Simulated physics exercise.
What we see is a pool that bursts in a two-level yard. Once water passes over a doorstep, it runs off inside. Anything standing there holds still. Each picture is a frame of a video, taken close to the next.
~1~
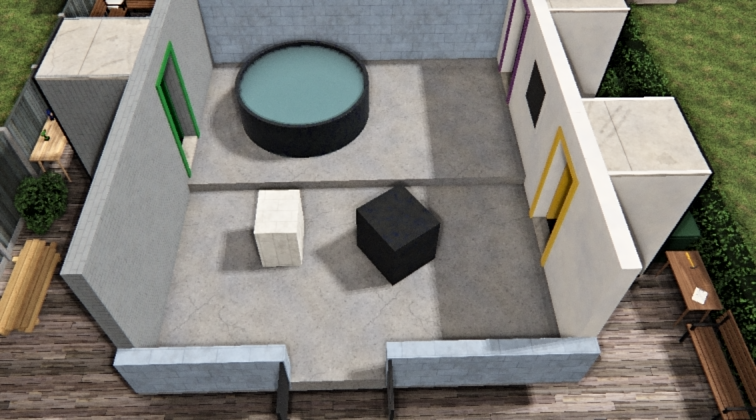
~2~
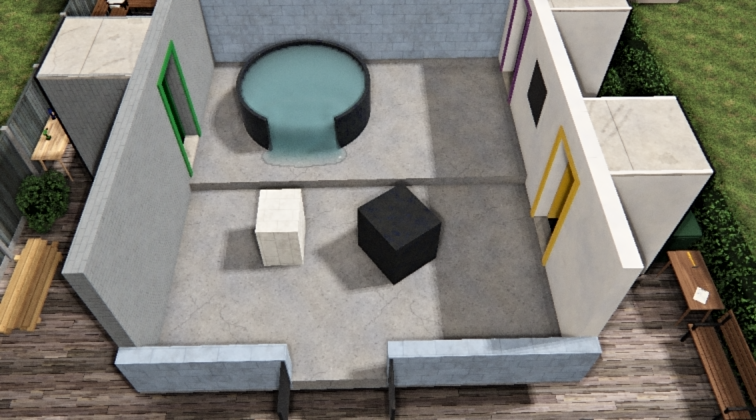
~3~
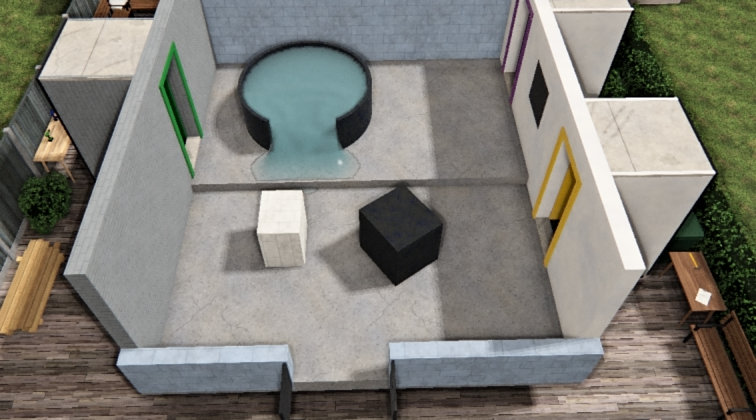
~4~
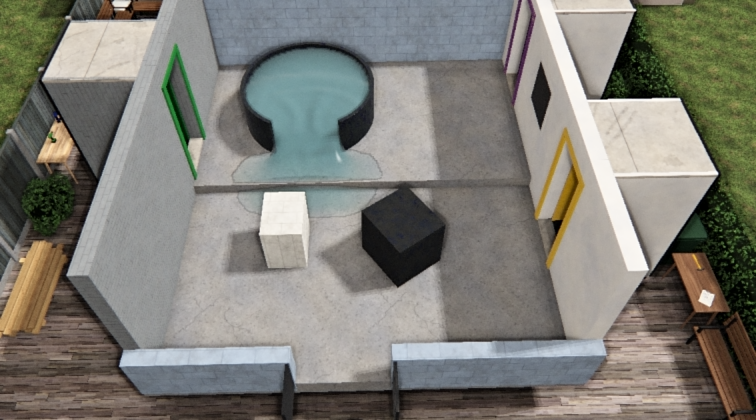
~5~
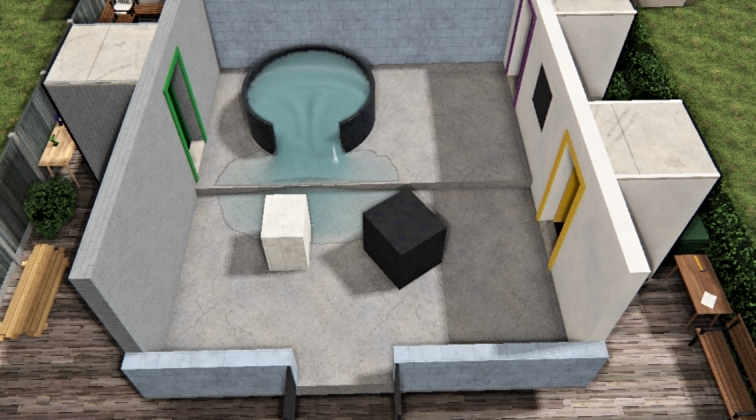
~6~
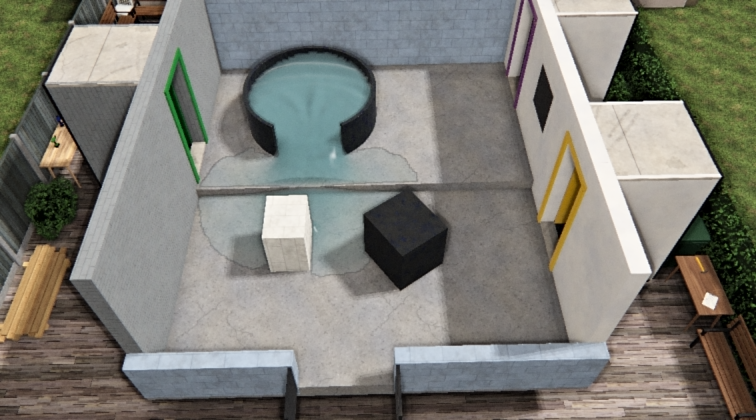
A round dark tank of blue-green water stands at the back left of a walled, open-topped two-level yard, seen from high above. A white block and a larger black cube sit on the lower grey floor, with a green-framed doorway left and yellow and purple ones right. Water bursts from the tank's front, spreads over the step and flows around the white block, while the view shifts very slightly.
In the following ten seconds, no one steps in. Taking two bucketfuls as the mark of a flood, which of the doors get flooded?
The green door stays below the mark, the yellow door gets flooded, the purple door stays below the mark.
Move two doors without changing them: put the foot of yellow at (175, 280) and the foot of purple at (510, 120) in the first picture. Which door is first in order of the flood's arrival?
My answer is the yellow one.
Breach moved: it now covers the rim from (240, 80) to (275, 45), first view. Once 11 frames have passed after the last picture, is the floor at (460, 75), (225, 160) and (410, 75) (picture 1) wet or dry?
In the order given: Untouched, swamped and swamped.
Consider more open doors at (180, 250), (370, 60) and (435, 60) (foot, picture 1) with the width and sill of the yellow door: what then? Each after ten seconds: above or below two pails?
So it goes runs above, then runs below, then runs below.
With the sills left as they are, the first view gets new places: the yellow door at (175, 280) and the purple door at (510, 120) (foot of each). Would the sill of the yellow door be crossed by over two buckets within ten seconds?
Well, in that case the yellow door tops the limit.
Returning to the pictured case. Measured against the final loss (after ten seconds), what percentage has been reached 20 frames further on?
About 35 %.
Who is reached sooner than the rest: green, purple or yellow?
I say the green door.
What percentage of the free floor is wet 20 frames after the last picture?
My guess is around 55 in a hundred.
A moment on, water covers 30 % of the floor; the green door wet at the sill, nothing in, the yellow door not reached, the purple door not reached.
Next, water covers 40 % of the floor; the green door wet at the sill, nothing in, the yellow door not reached, the purple door not reached.
Then, water covers 55 % of the floor; the green door wet at the sill, nothing in, the yellow door under two buckets in, the purple door not reached.
Later, water covers 60 % of the floor; the green door wet at the sill, nothing in, the yellow door over two buckets in, the purple door not reached.
In the end, water covers 60 % of the floor; the green door wet at the sill, nothing in, the yellow door over two buckets in, the purple door not reached.
